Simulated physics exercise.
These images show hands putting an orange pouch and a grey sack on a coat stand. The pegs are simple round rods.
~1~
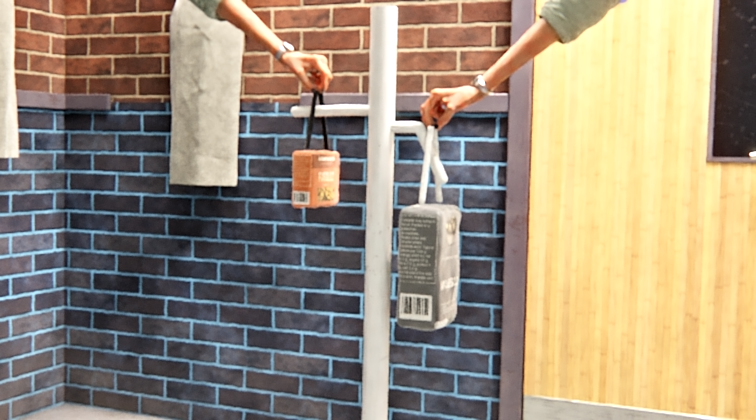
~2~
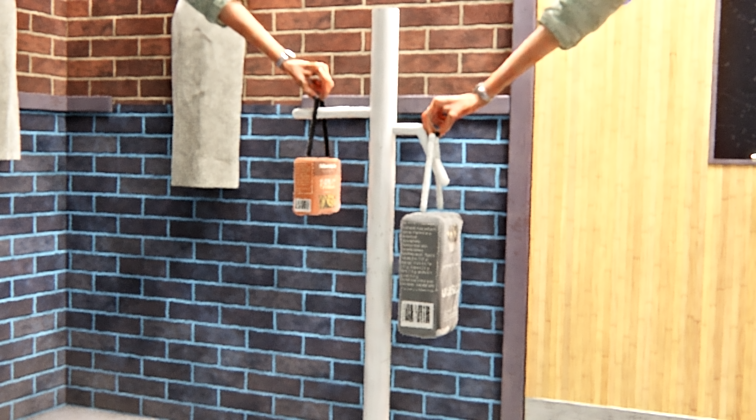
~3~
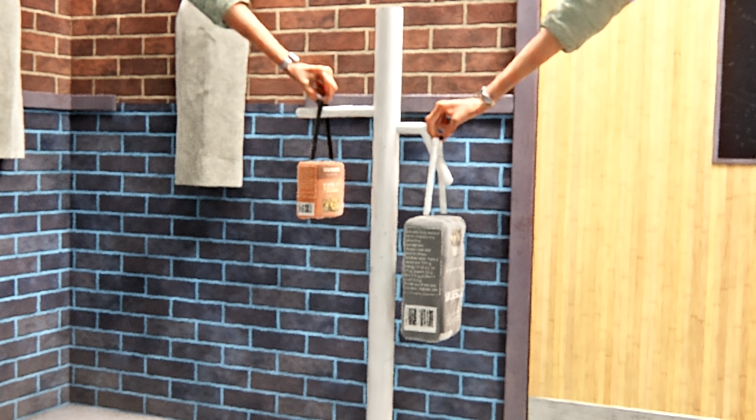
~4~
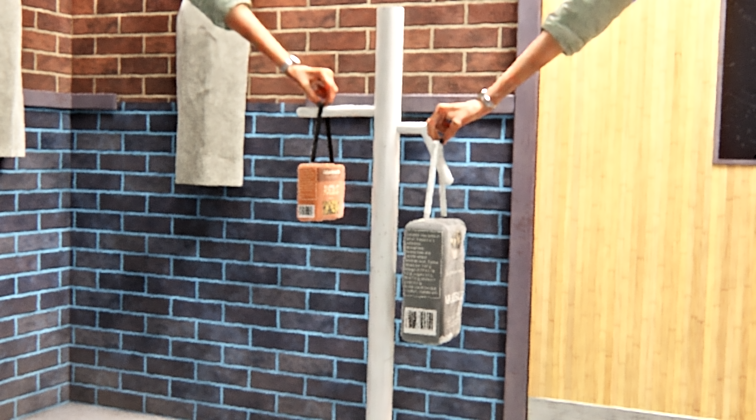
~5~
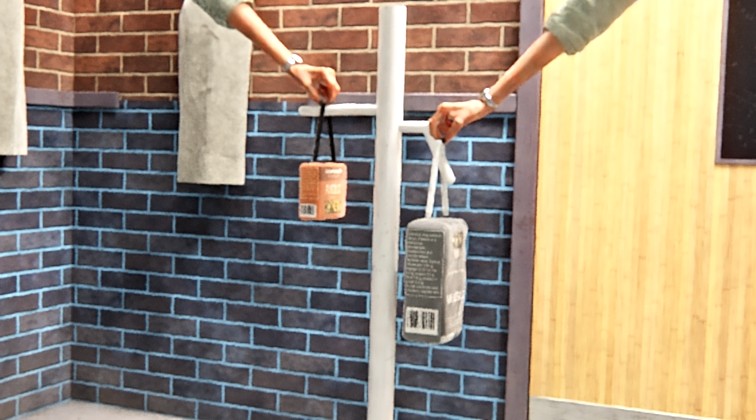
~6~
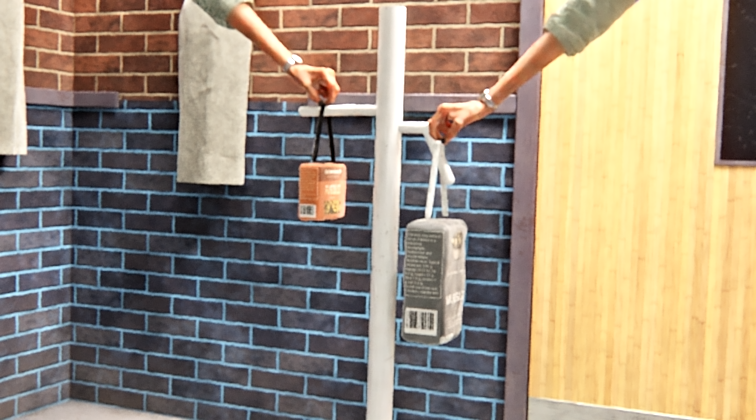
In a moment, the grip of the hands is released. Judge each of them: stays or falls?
As I see it, my guess is the orange pouch will remain hung up. My guess is the grey sack will be off the peg.
Then, 0.50 s after the last picture, orange pouch hanging near (321, 193); grey sack on the floor.
At rest, orange pouch hanging near (321, 193); grey sack on the floor. The orange pouch stays hanging and the grey sack drops to the floor.
